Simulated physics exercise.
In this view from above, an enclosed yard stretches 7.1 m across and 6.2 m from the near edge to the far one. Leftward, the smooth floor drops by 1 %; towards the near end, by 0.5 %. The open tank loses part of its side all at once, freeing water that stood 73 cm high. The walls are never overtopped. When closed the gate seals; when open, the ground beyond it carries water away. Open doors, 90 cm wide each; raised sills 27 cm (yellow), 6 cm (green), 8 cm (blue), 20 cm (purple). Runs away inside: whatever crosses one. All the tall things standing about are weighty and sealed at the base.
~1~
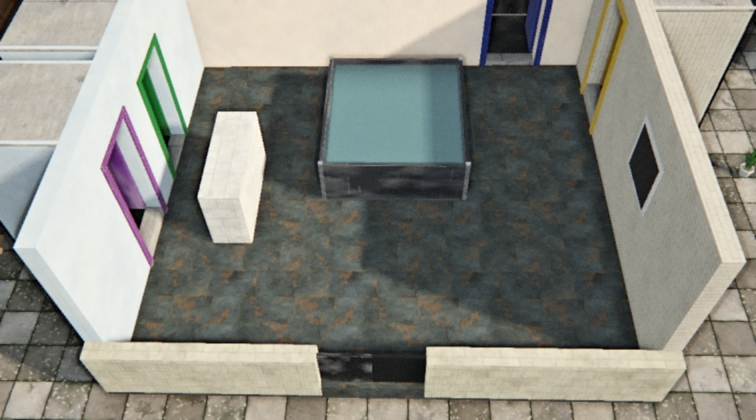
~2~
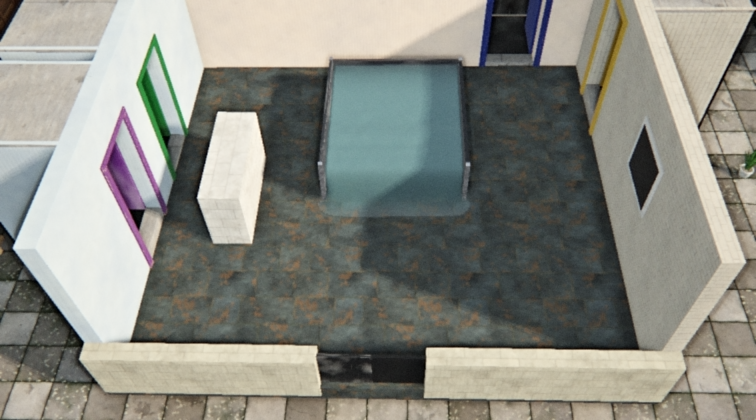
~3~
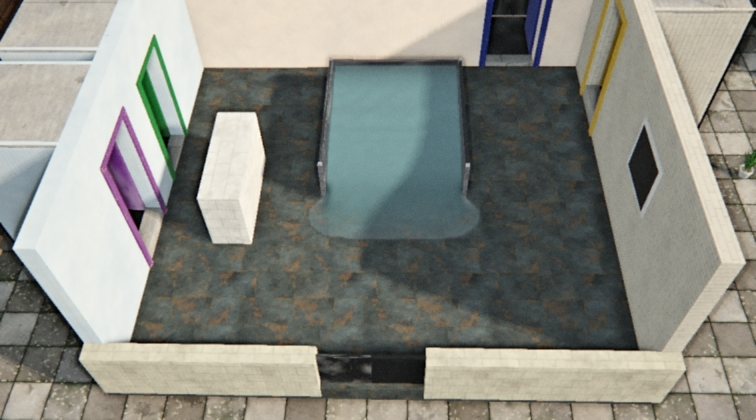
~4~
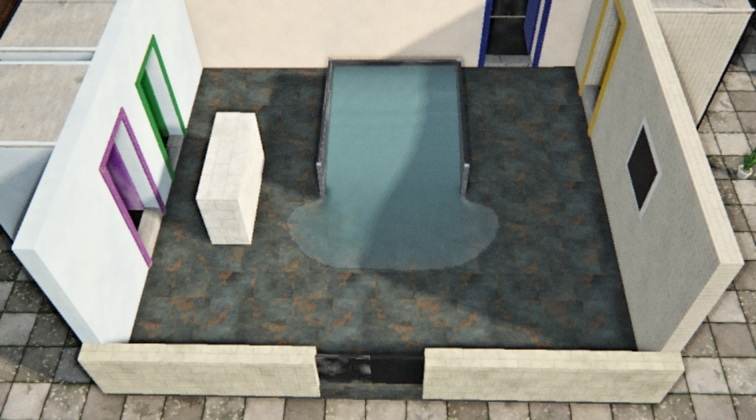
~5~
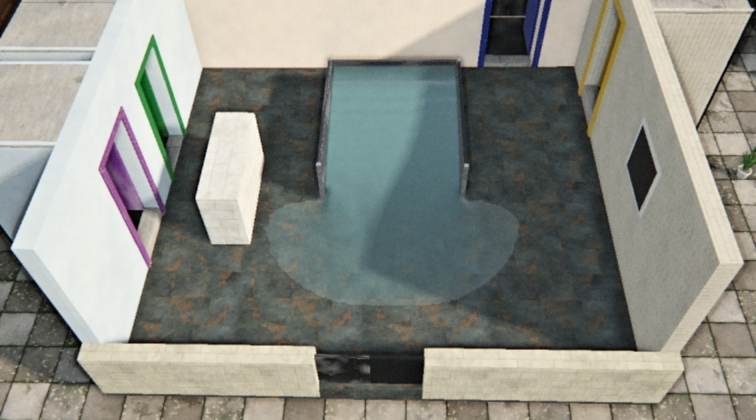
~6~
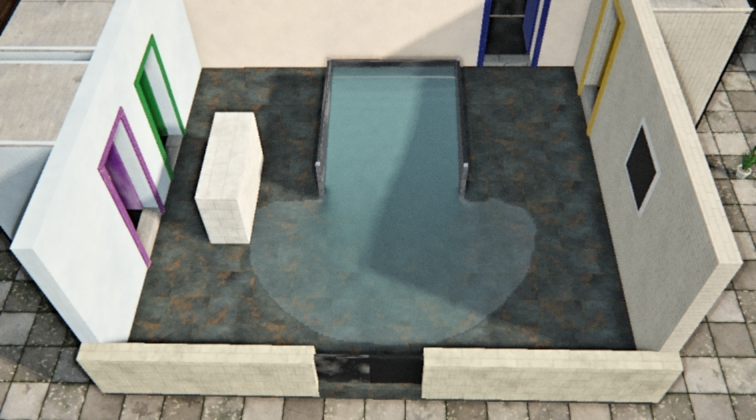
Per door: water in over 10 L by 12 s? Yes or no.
Yellow door no, green door yes, blue door yes, purple door no.
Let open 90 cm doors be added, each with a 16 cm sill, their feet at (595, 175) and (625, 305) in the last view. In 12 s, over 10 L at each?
Check, in order - pass / fail.
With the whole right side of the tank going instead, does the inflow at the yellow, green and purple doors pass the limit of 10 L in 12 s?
Note: Yellow beyond the mark, green beyond the mark, purple short of the mark.
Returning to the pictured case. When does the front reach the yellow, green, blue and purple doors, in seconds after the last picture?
Doors: Yellow 3.4 s / green 2.8 s / blue 4.0 s / purple 2.2 s.
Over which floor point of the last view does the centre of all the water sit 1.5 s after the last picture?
Centre: Approx. (386, 247) px.
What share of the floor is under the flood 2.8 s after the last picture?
Around 55 per cent wet.
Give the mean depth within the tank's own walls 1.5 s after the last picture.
Around 26 cm on average.
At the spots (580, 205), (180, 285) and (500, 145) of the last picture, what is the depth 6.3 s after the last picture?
Depths in turn: Roughly 6, 16 and 4 centimetres.
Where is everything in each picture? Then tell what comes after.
Still water, 73 cm deep, in the open tank at (395, 112), in the first picture.
The front is at (467, 202), 1.2 m from the gap at (394, 186); 0.5 m2 of floor is under water; 73 cm left at the back of the open tank, in the second picture.
Water pours out at (394, 188) and has run 1.4 m, to (475, 217); typically 14 cm deep outside, 73 cm at the open tank's back, in the third picture.
The front is at (488, 239), 1.7 m from the gap at (393, 190); 3.5 m2 of floor is under water; 73 cm left at the back of the open tank, in the fourth picture.
The front is at (308, 285), 2.1 m from the gap at (392, 190); 5.7 m2 of floor is under water; 69 cm left at the back of the open tank, in the fifth picture.
The front is at (341, 336), 2.6 m from the gap at (392, 191); 8.1 m2 of floor is under water; 62 cm left at the back of the open tank, in the sixth picture.
Then, 0.7 s after the last picture water covers 40 % of the floor and is deepest (44 cm) near (383, 360); yellow door not reached, green door not reached, blue door not reached, purple door not reached.
Then, 1.5 s after the last picture water covers 45 % of the floor and is deepest (48 cm) near (121, 369); yellow door not reached, green door not reached, blue door not reached, purple door not reached.
Then, 2.8 s after the last picture water covers 55 % of the floor and is deepest (40 cm) near (121, 369); yellow door not reached, green door 3 cm at the sill, 0 L in, blue door not reached, purple door 13 cm at the sill, 0 L in.
Then, 6.3 s after the last picture water covers 100 % of the floor and is deepest (24 cm) near (399, 71); yellow door 3 cm at the sill, 0 L in, green door 9 cm at the sill, 16 L in, blue door 15 cm at the sill, 37 L in, purple door 14 cm at the sill, 0 L in.
Then, 11.3 s after the last picture water covers 100 % of the floor and is deepest (16 cm) near (181, 147); yellow door 8 cm at the sill, 0 L in, green door 15 cm at the sill, 45 L in, blue door 9 cm at the sill, 90 L in, purple door 10 cm at the sill, 0 L in.
